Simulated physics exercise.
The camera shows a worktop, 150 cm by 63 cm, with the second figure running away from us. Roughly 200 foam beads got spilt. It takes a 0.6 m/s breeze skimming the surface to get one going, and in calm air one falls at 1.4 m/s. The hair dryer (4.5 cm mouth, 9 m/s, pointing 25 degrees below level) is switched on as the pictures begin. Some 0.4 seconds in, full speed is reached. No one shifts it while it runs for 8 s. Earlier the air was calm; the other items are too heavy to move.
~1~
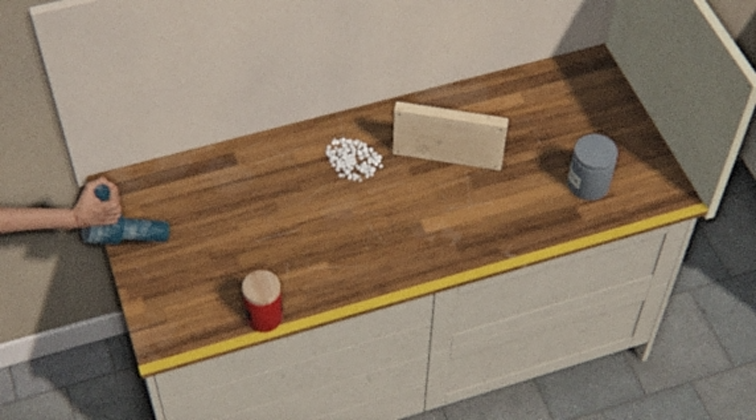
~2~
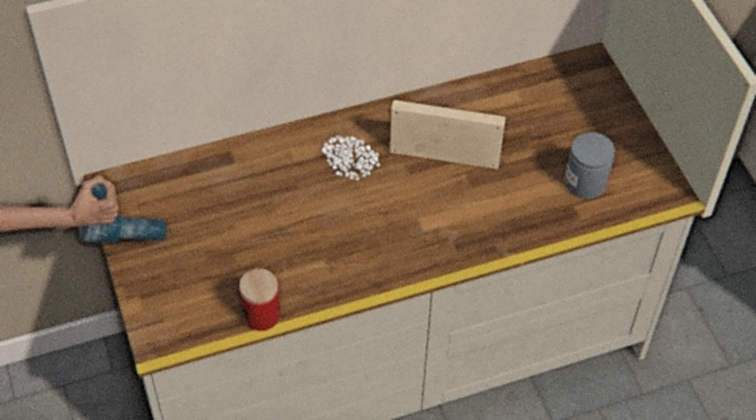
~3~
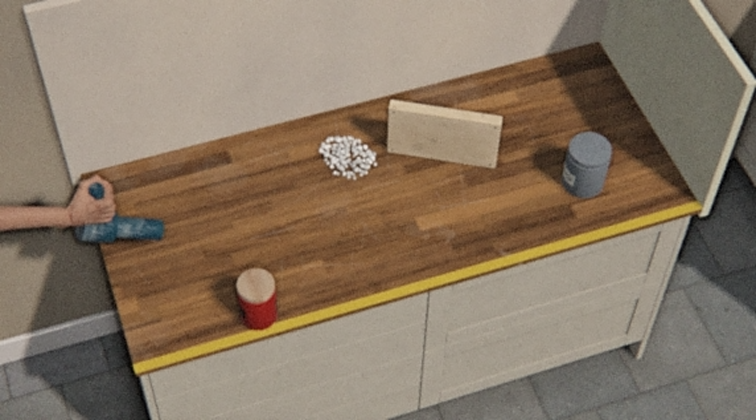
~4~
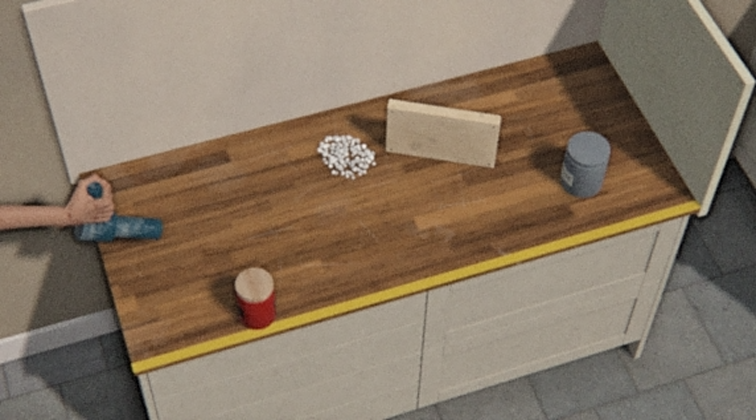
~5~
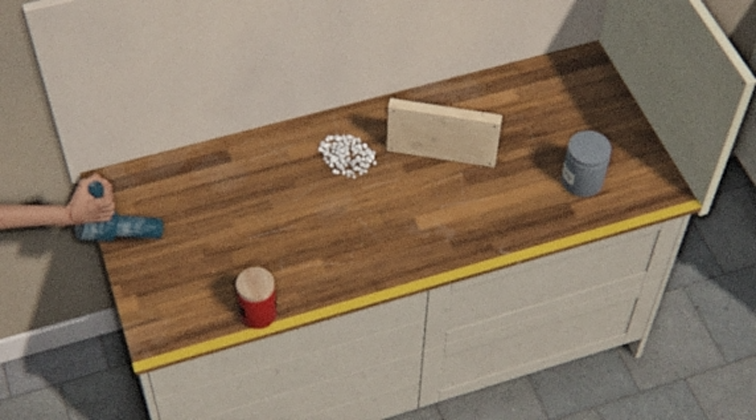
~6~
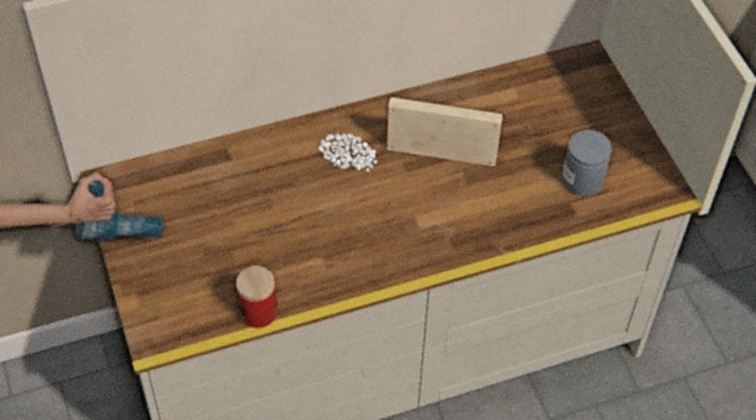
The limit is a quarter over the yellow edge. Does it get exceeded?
The quarter mark is not passed.
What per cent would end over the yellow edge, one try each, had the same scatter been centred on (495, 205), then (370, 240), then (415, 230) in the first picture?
Try by try: About 80 per cent, 90 per cent and 100 per cent.
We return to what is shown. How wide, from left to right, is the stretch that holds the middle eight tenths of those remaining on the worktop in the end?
About 40 cm.
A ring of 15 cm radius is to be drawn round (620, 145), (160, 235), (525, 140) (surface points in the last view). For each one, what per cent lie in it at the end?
First spot near 20 %, second near 0 %, third near 30 %.
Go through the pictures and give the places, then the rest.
In the first picture, the middle of the foam beads is near (353, 159), none has stirred yet and the mouth of the hair dryer is at (166, 232).
In the second picture, the middle of the foam beads is near (349, 156), none has stirred yet and the yellow edge is centred on (436, 288).
In the third picture, the middle of the foam beads is near (347, 156), none has stirred yet, the top of a board is at (446, 112) and the top of a jar is at (256, 284).
In the fourth picture, the middle of the foam beads is near (345, 155) and none has stirred yet.
In the fifth picture, the middle of the foam beads is near (346, 154) and none has stirred yet.
In the sixth picture, the middle of the foam beads is near (348, 153), the farthest in sight from the hair dryer is at (374, 152) and about 10 % have left their places.
Then, 1.2 s after the last picture, 100 % are on the move or not yet settled, 0 % are over the yellow edge; the middle of those still in play is near (540, 83).
Then, 2.2 s after the last picture, 93 % are on the move or not yet settled, 4 % are over the yellow edge; the middle of those still in play is near (563, 72).
Then, 4.0 s after the last picture, 82 % are on the move or not yet settled, 6 % are over the yellow edge; the middle of those still in play is near (561, 91).
Then, 7.6 s after the last picture, at the end, 6 % are over the yellow edge; the middle of those still in play is near (549, 98).
